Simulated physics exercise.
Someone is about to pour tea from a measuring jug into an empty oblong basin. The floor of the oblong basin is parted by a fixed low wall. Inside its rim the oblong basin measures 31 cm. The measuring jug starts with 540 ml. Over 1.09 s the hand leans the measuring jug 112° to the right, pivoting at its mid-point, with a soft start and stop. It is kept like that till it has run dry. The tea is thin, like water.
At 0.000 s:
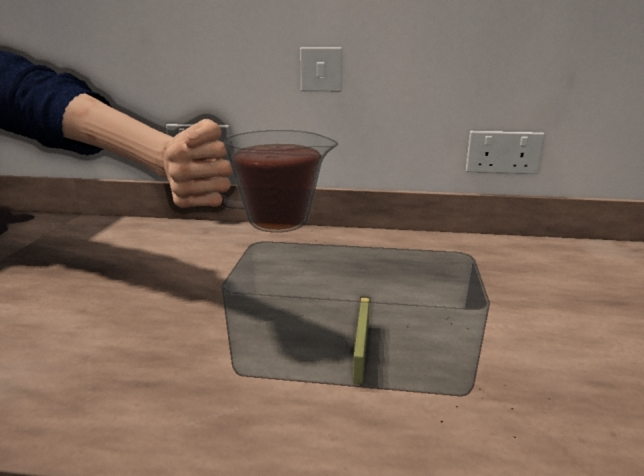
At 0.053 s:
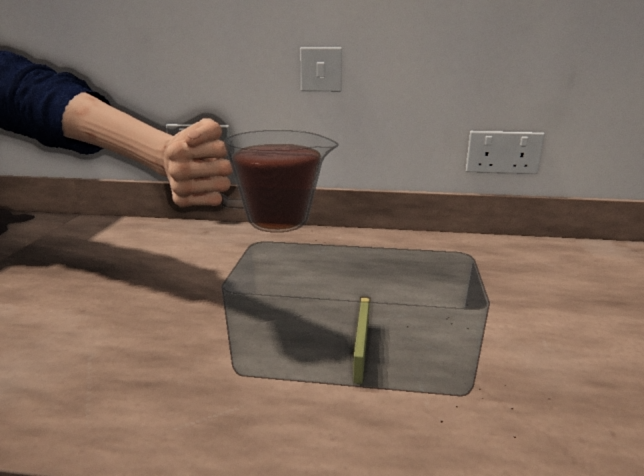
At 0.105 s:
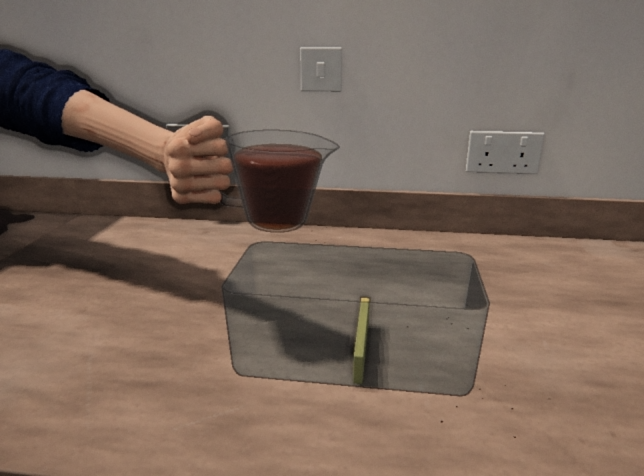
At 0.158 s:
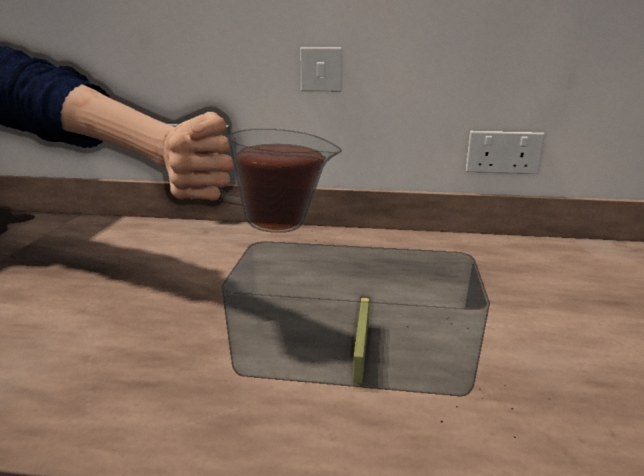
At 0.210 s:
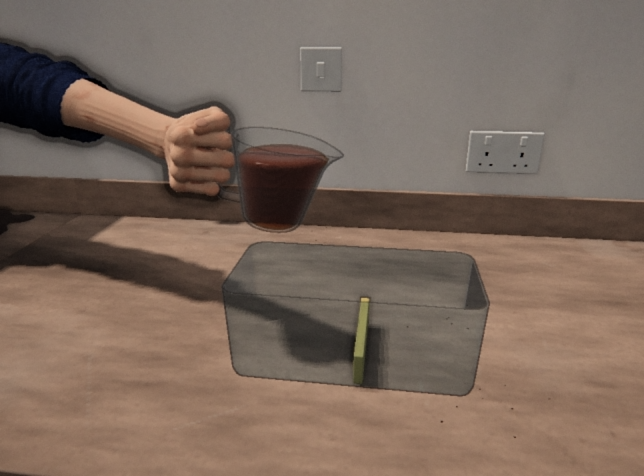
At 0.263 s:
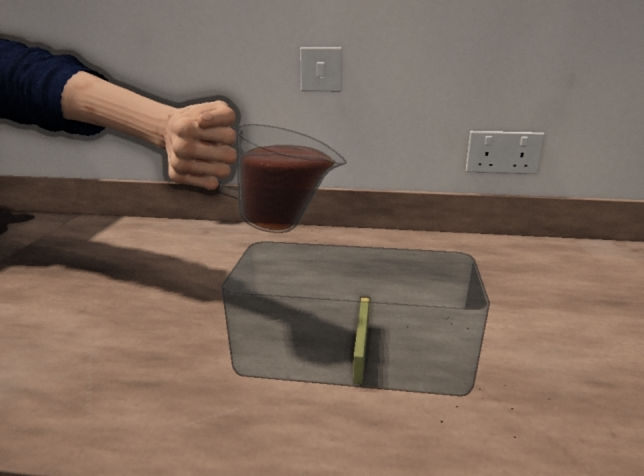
Above an empty oblong basin, a hand slowly leans a measuring jug of tea slightly right.
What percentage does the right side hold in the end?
About 72 per cent.
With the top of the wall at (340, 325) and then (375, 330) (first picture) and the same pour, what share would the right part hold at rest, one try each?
First 90, then 50 per cent.
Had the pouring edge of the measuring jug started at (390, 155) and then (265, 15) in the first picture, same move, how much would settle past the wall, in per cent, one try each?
First 95, then 10 per cent.
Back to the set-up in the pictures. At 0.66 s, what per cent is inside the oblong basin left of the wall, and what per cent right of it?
Left about 0, right about 20.
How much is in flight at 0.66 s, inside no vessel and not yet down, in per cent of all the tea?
Near 22 in a hundred.
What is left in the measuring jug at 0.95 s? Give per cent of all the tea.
About 5 per cent.
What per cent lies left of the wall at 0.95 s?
Some 20 per cent.
After 0.66 s the tilt is 74° and 57 per cent is still to pour, 0 is left of the wall and 21 right of it.
After 0.95 s the tilt is 108° and 5 per cent is still to pour, 20 is left of the wall and 70 right of it.
After 1.26 s the tilt is 112° and 0 per cent is still to pour, 27 is left of the wall and 72 right of it.
After 1.59 s the tilt is 112° and 0 per cent is still to pour, 27 is left of the wall and 72 right of it.
In the end 27 per cent lies left of the wall, 72 right of it and 1 outside.
